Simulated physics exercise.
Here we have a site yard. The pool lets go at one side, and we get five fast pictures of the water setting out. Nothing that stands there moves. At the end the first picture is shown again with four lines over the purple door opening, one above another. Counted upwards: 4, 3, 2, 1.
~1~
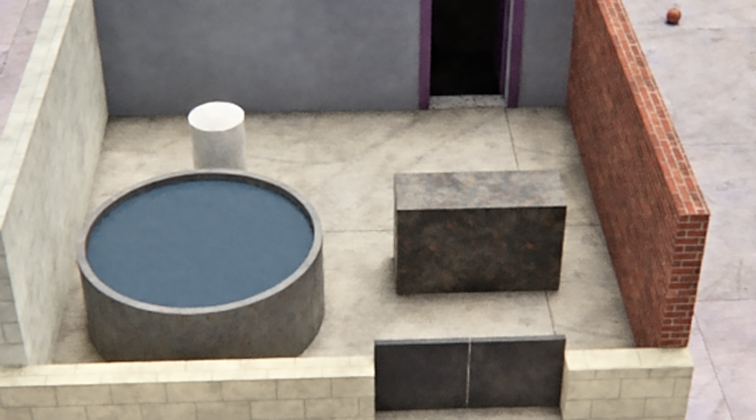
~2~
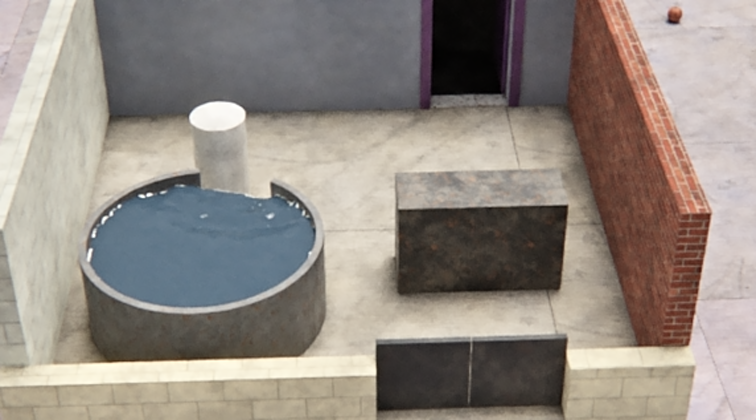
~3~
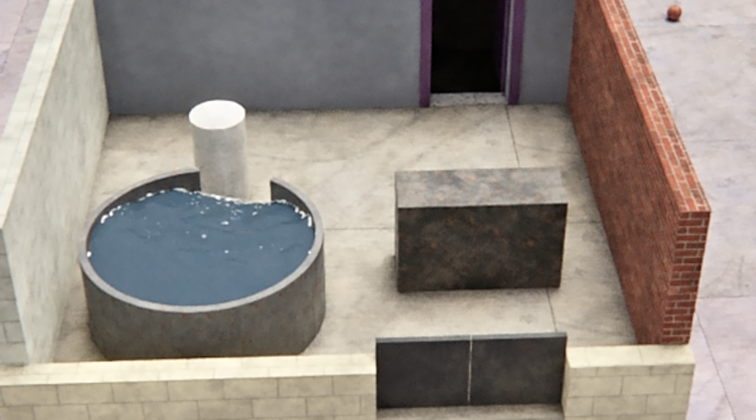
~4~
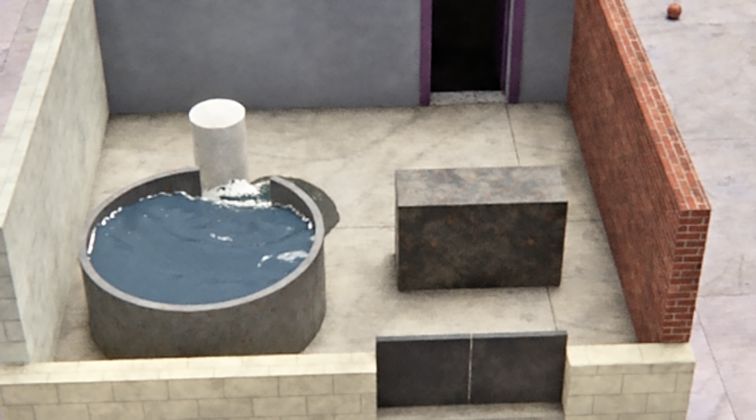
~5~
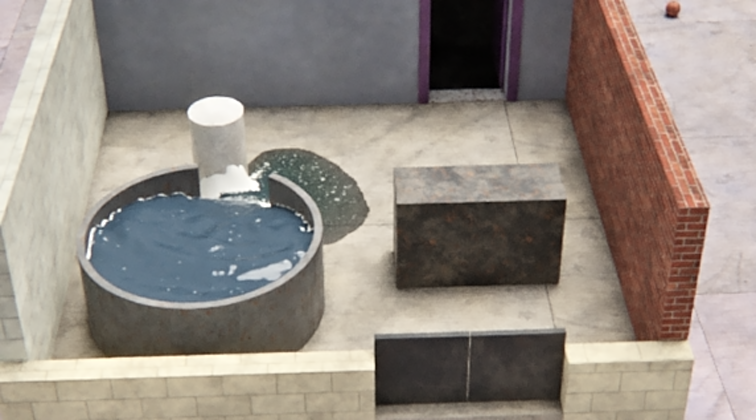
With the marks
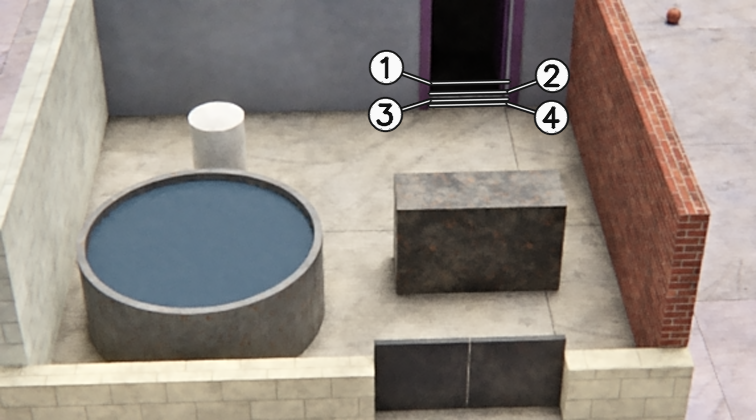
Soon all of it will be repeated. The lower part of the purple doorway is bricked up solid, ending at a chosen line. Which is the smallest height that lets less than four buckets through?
Height 2.
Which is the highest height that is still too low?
3.
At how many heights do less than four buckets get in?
Two of them.
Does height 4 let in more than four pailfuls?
Yes, that goes wrong.
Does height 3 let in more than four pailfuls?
Yes, that goes wrong.
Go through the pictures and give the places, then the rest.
Water in the pool at rest, its middle at (201, 243); foot of the purple doorway at (468, 108); shut gate at (469, 349), in the first frame.
Water covers 1 % of the ground, its front hidden from here, in the second frame.
Water covers 3 % of the ground, its front hidden from here, in the third frame.
Water covers 6 % of the ground, its front hidden from here, in the fourth frame.
In the fifth frame, 11 % of the ground under water, visible out to (298, 152).
In white, 1 at (469, 82); 2 at (469, 92); 3 at (468, 100); 4 at (468, 104); from the bottom up 4, 3, 2, 1.
With 1, nothing gets over.
With 2, a splash gets over, under a bucket.
With 3, about 9 bucketfuls get in.
With 4, dozens of bucketfuls pour in.
